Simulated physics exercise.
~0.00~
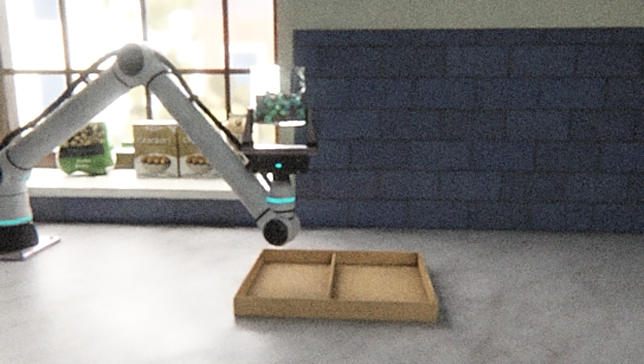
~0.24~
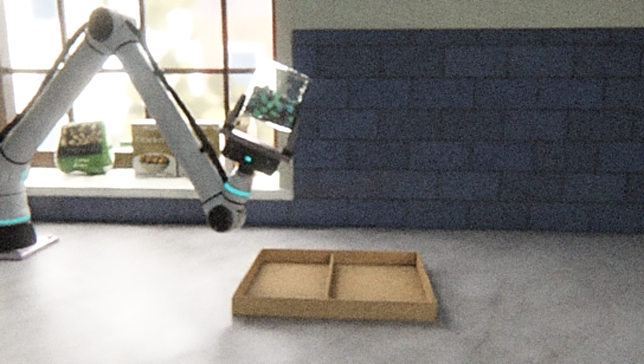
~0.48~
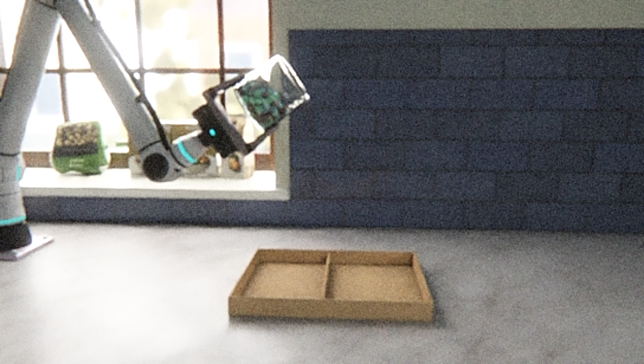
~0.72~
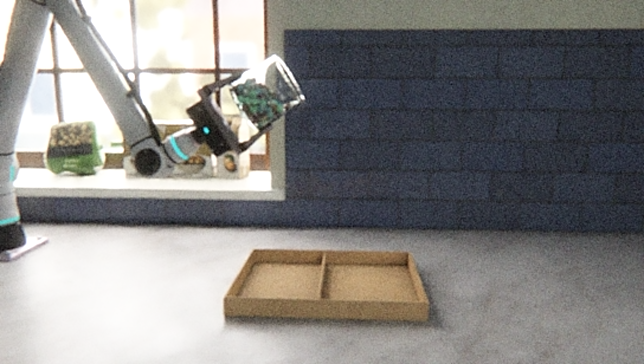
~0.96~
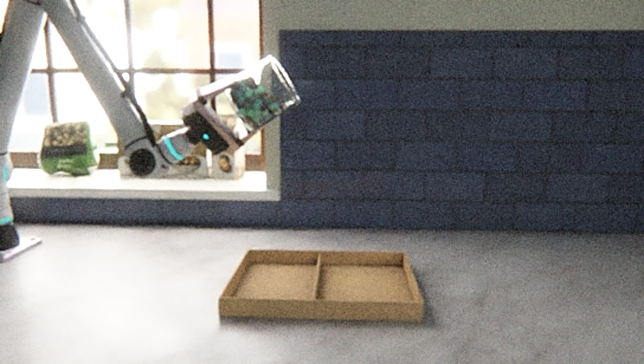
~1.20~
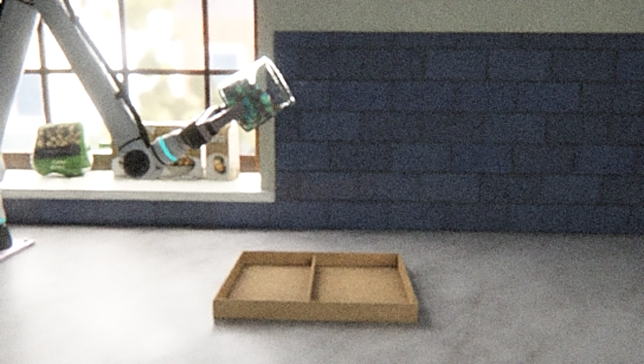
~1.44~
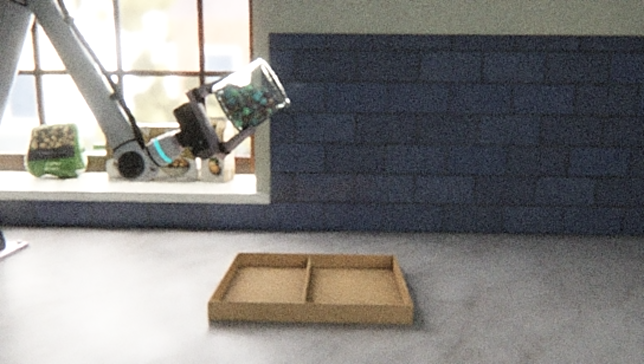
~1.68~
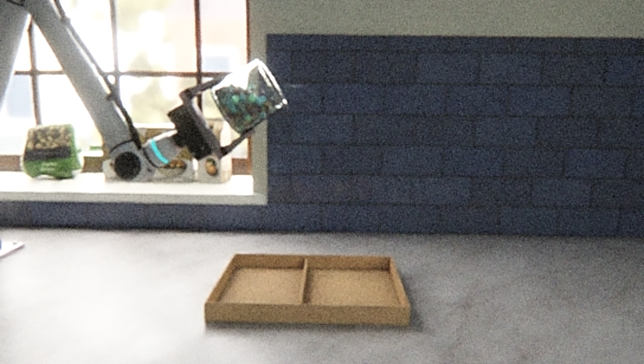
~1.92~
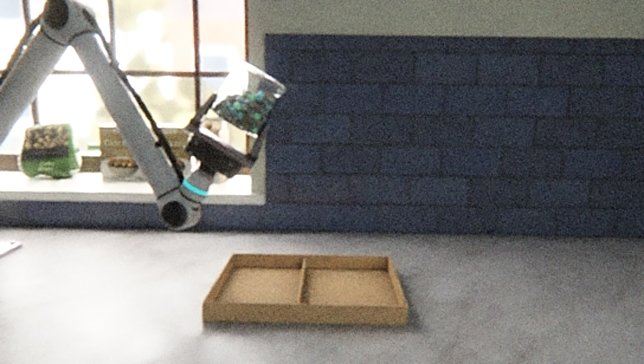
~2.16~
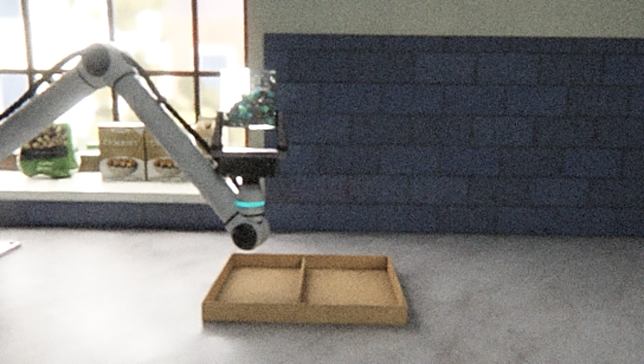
A robot arm tilts a clear tumbler of sweets, twists it, and rights it without spilling.
